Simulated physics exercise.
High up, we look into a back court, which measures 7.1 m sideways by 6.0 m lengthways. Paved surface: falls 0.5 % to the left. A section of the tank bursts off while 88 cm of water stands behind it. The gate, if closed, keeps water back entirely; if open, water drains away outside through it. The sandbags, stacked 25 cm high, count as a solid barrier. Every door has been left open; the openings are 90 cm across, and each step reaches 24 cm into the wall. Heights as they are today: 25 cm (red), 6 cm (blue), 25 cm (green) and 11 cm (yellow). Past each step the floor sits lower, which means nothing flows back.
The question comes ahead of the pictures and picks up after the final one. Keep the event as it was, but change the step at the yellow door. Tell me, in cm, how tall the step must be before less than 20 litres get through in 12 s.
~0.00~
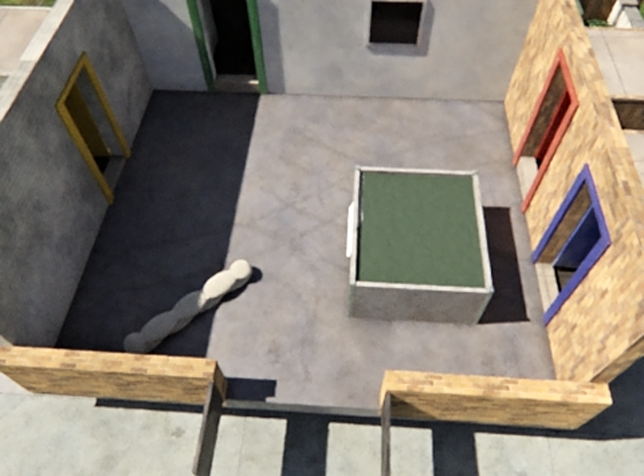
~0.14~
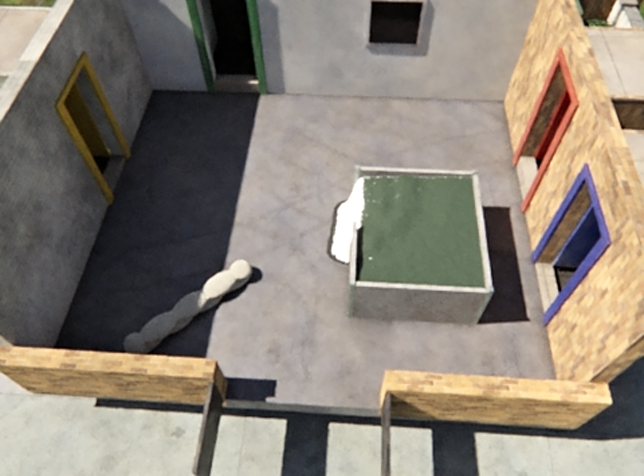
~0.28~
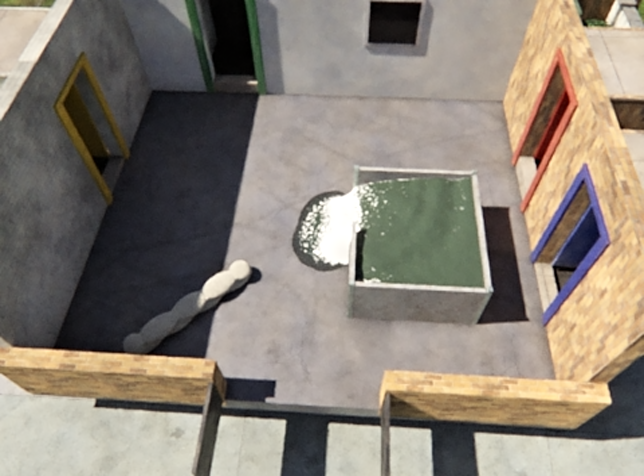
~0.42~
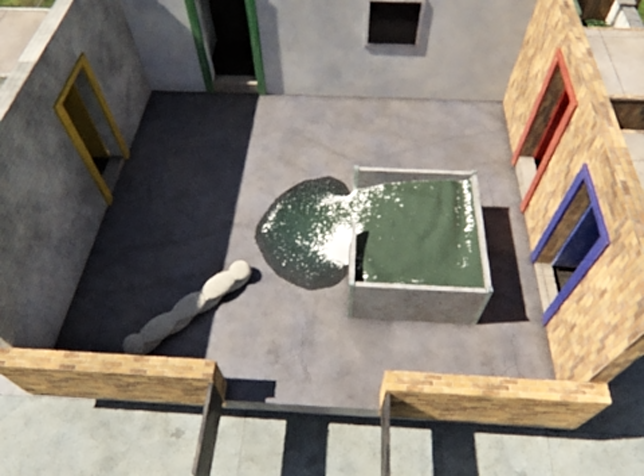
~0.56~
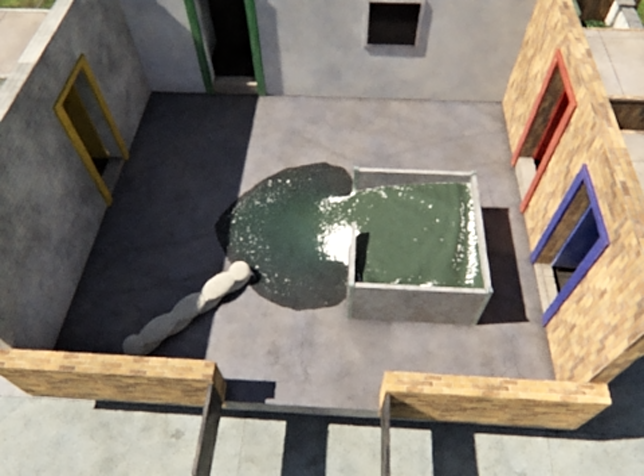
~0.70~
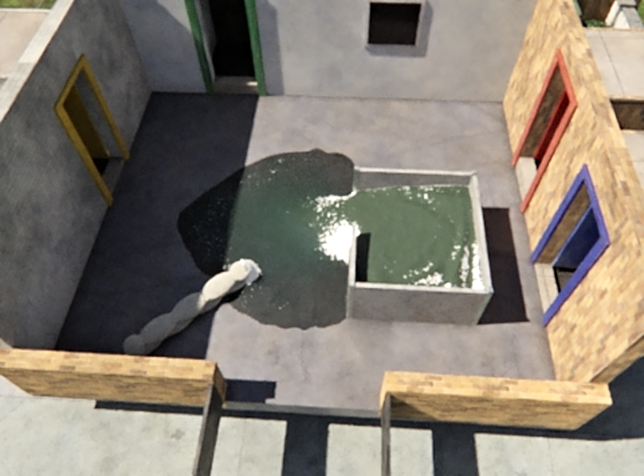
It would have to be roughly 24 cm high.
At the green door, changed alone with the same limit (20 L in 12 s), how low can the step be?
Green door, minimum about 12.5 cm.
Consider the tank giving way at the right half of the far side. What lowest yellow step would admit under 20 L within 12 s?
It should stand roughly 12.5 cm high.
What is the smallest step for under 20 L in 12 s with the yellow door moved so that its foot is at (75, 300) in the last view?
Roughly 15 cm.
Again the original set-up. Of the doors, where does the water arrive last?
Door: Blue.
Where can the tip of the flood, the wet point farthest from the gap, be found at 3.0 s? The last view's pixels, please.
At about (152, 93).
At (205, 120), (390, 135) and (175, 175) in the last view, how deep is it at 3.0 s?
Roughly 6, 0 and 4 cm, in turn.
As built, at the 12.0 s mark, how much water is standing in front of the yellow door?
It comes to about 9.5 centimetres deep.
After 1.4 s water covers 40 % of the floor, deepest (47 cm) near (348, 229); 18 cm at the yellow door, 8 litres in over its 11 cm step.
After 3.0 s water covers 55 % of the floor, deepest (32 cm) near (46, 373); 23 cm at the yellow door, 146 litres in over its 11 cm step.
After 12.0 s water covers 95 % of the floor, deepest (12 cm) near (138, 130); 10 cm at the yellow door, 243 litres in over its 11 cm step.
At the yellow door as built, the water arrived by 1.2 s and peaked near 30 cm at 2.2 s.
With a step of 19.5 cm, 54 litres would have come in within the 12 s; with 26 cm, 9 litres. So under 20 litres takes about 24 cm.
